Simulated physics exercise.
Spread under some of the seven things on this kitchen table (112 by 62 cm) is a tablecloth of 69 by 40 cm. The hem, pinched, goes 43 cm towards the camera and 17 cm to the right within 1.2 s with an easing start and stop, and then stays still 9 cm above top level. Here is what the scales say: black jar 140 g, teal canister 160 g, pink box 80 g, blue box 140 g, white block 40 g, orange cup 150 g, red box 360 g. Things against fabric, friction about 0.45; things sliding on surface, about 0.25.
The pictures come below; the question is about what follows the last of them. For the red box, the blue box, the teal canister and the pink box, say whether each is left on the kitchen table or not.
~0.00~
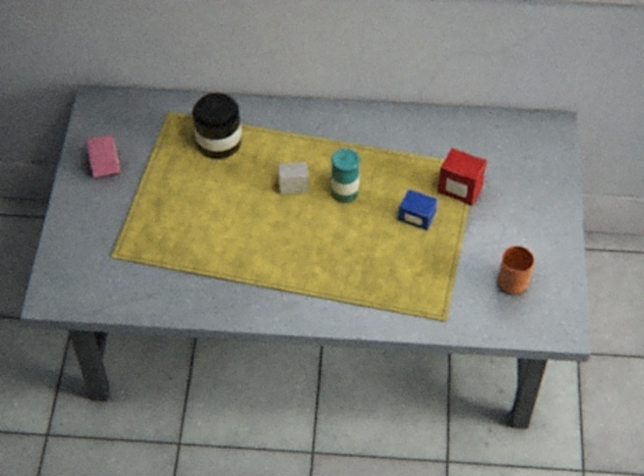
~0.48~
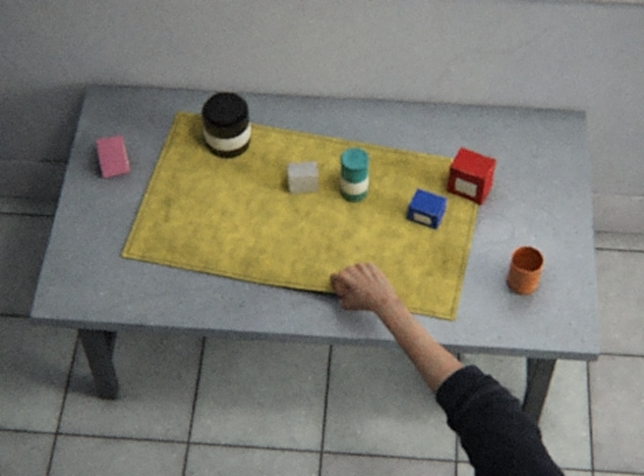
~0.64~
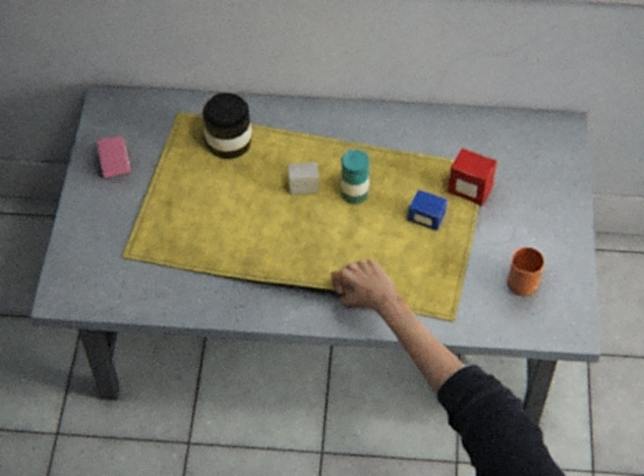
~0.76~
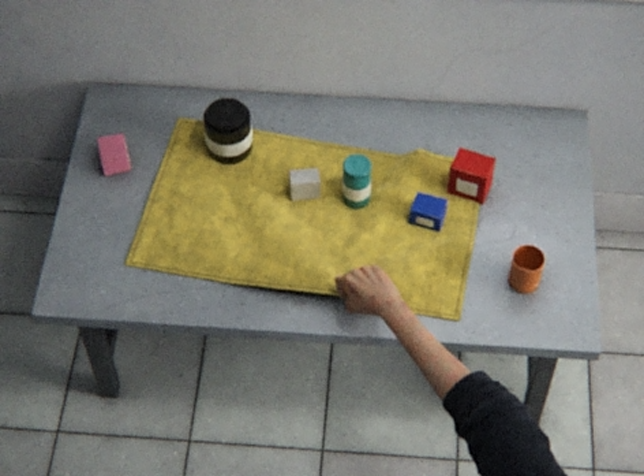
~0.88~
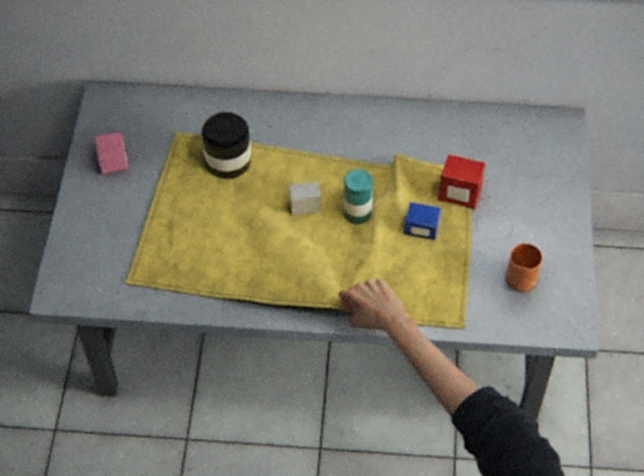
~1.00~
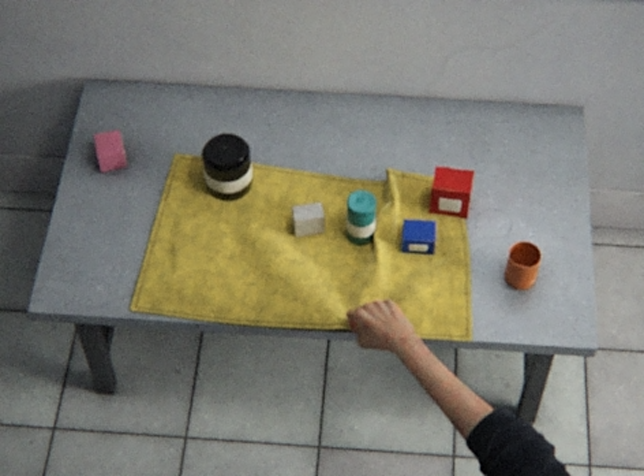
One by one: Red box: Off; blue box: Off; teal canister: Off; pink box: On.
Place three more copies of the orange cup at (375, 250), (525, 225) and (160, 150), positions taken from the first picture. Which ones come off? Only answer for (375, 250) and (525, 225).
Log, listed order - lost / kept.
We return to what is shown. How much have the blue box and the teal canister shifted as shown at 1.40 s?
For the blue box, 30 centimetres, and for the teal canister, 35 centimetres.
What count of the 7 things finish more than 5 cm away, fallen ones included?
Total: 5.
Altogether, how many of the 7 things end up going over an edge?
That gives 5.
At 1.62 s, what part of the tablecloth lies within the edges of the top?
Near 5 in a hundred.
By 1.2 s, 70 % of the tablecloth is still over the top; teal canister 24 cm off its start, blue box 18 cm off its start, red box 15 cm off its start.
By 1.4 s, 40 % of the tablecloth is still over the top; teal canister 36 cm off its start, blue box 29 cm off its start, red box 25 cm off its start.
By 1.6 s, 5 % of the tablecloth is still over the top; teal canister 50 cm off its start at (366, 402), blue box 40 cm off its start at (431, 376), red box 36 cm off its start at (450, 303).
By 1.8 s, 0 % of the tablecloth is still over the top; teal canister over the edge, blue box over the edge, red box over the edge.
By 3.4 s, 0 % of the tablecloth is still over the top; teal canister over the edge, red box over the edge, blue box over the edge, pink box 0 cm off its start at (108, 143).
